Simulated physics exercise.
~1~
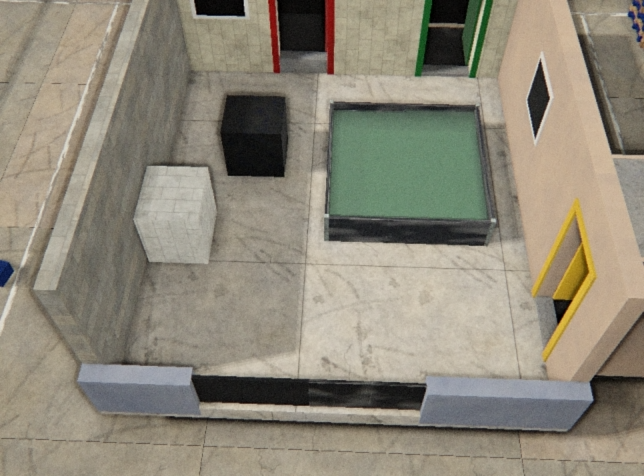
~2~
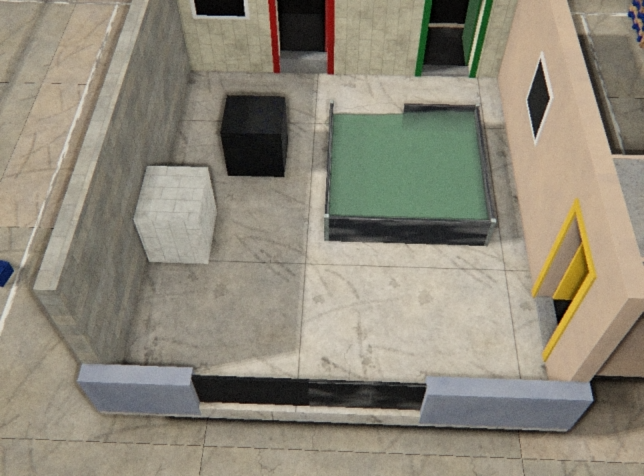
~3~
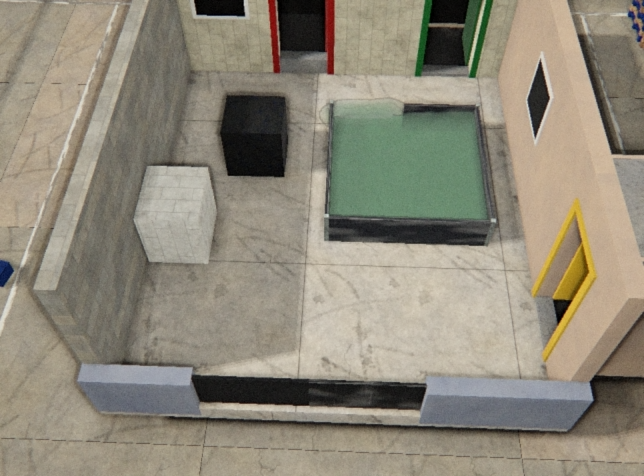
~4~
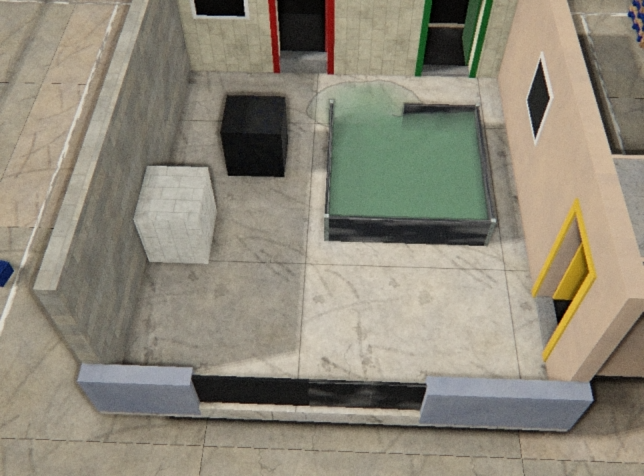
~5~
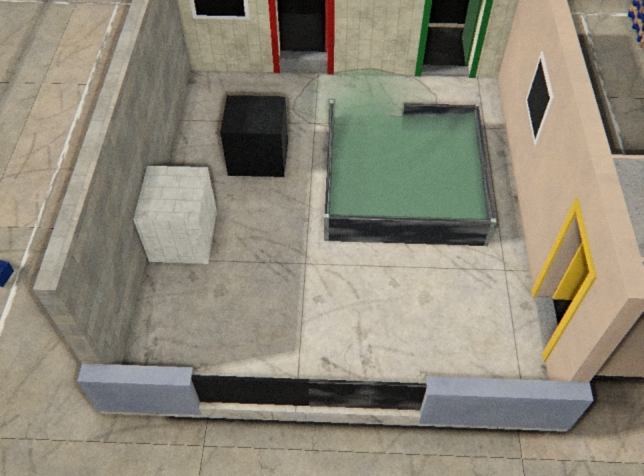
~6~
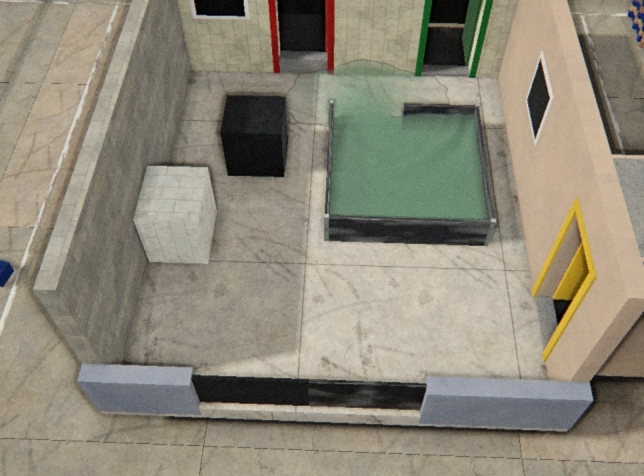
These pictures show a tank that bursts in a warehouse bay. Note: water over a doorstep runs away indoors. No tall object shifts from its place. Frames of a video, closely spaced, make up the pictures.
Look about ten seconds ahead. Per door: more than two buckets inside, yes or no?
Per door - green door: Yes, red door: No, yellow door: No.
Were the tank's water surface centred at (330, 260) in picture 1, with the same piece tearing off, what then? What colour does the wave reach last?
The door you want is the door marked yellow.
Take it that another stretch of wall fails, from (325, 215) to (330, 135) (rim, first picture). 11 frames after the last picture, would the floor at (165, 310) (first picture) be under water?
At the point asked about: Soaked.
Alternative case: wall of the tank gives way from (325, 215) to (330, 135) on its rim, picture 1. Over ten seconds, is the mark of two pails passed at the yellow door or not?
Door yellow: It goes beyond the limit.
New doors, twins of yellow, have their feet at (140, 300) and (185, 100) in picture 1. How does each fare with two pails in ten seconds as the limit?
The first door ends up below and the second ends up above.
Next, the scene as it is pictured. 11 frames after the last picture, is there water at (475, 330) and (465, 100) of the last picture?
Untouched, then submerged.
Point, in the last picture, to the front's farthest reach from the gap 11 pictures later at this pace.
The farthest wet point should be near (191, 75).
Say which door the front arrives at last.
From what the pictures show, it's the door marked yellow.
A moment on, water covers 15 % of the floor; the green door wet at the sill, nothing in, the red door wet at the sill, nothing in, the yellow door not reached.
Next, water covers 25 % of the floor; the green door under two buckets in, the red door wet at the sill, nothing in, the yellow door not reached.
Then, water covers 40 % of the floor; the green door under two buckets in, the red door wet at the sill, nothing in, the yellow door not reached.
Later, water covers 70 % of the floor; the green door over two buckets in, the red door wet at the sill, nothing in, the yellow door wet at the sill, nothing in.
In the end, water covers 95 % of the floor; the green door over two buckets in, the red door wet at the sill, nothing in, the yellow door wet at the sill, nothing in.
